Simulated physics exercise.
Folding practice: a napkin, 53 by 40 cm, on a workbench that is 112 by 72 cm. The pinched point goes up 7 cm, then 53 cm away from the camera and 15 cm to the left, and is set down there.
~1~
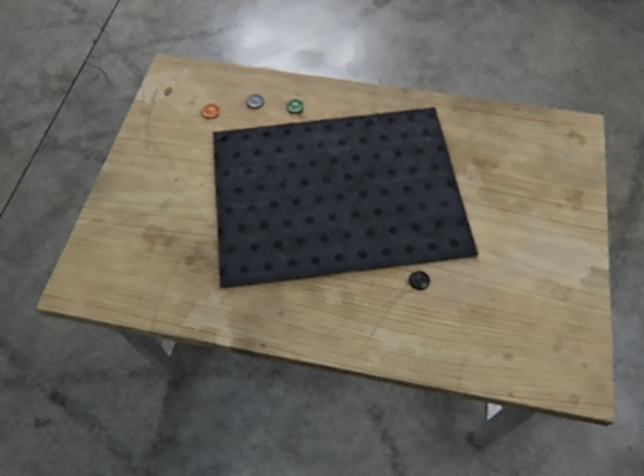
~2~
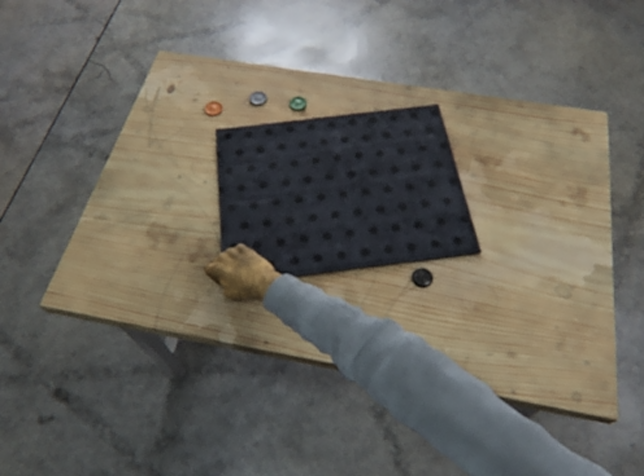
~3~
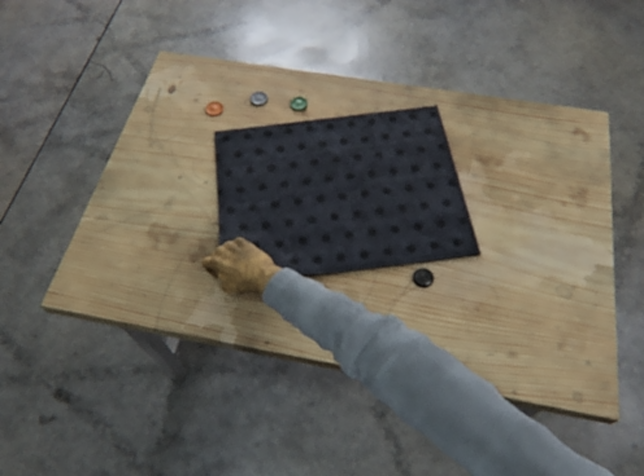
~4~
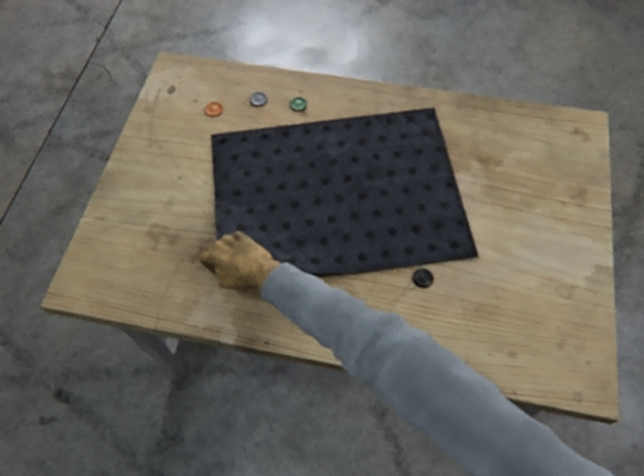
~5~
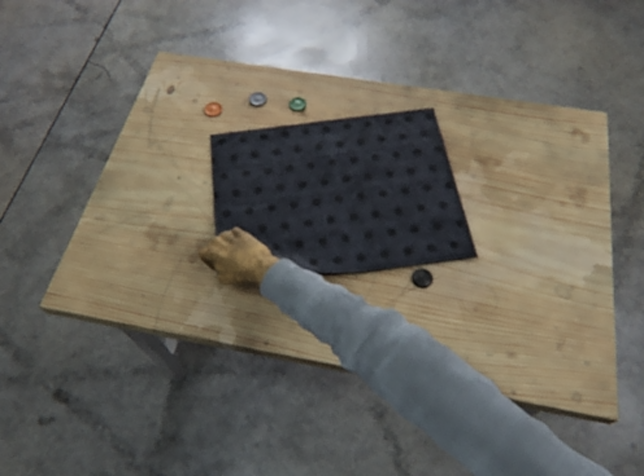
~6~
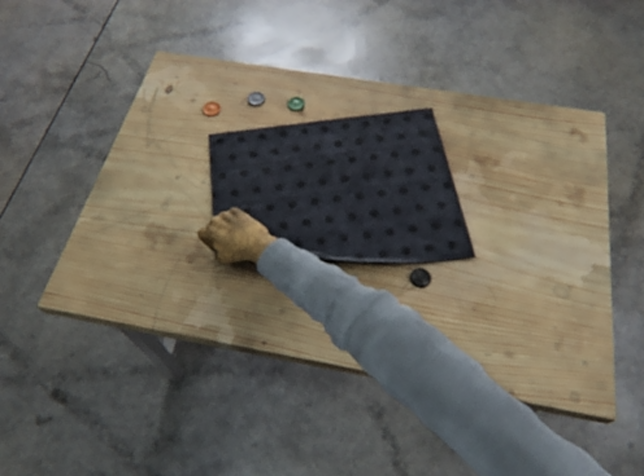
On a wooden workbench, a grey-sleeved arm reaching in, pinching a dark spotted cloth's near left corner and lifting it slightly.
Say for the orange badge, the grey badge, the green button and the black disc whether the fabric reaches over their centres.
Result: Orange badge ends under the cloth, grey badge gets covered, green button gets covered, black disc stays uncovered.
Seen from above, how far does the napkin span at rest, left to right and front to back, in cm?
About 54 by 32 cm.
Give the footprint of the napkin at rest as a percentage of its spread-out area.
About 60 %.
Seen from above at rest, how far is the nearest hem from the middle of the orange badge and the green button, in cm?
About 5 cm, 2 cm.
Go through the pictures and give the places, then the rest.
In the first picture, shows, orange badge (211, 110); grey badge (255, 100); green button (295, 105); black disc (420, 280); napkin corners (221, 288) (214, 133) (435, 108) (478, 256); highest point 0 cm, lowest 0 cm.
In the second picture, shows, napkin corners (216, 130) (438, 105); grip (222, 282); highest point 2 cm, lowest 0 cm.
In the third picture, shows, napkin corners (215, 133) (437, 106); grip (221, 276); highest point 5 cm, lowest 0 cm.
In the fourth picture, shows, napkin corners (212, 135) (434, 108); grip (218, 271); highest point 7 cm, lowest 0 cm.
In the fifth picture, shows, napkin corners (211, 136) (433, 109); grip (218, 267); highest point 7 cm, lowest 0 cm.
In the sixth picture, shows, napkin corners (209, 135) (431, 109) (475, 257); grip (216, 248); highest point 7 cm, lowest 0 cm.
Next, 70 % of it is down, spanning 59 by 37 cm, above no small thing.
Then, 60 % of it is down, spanning 54 by 28 cm, above orange badge, green button, grey badge.
After that, 60 % of it is down, spanning 54 by 31 cm, above orange badge, green button, grey badge.
Later, 60 % of it is down, spanning 54 by 31 cm, above orange badge, green button, grey badge.
At the end, 60 % of it is down, spanning 54 by 32 cm, above orange badge, green button, grey badge.
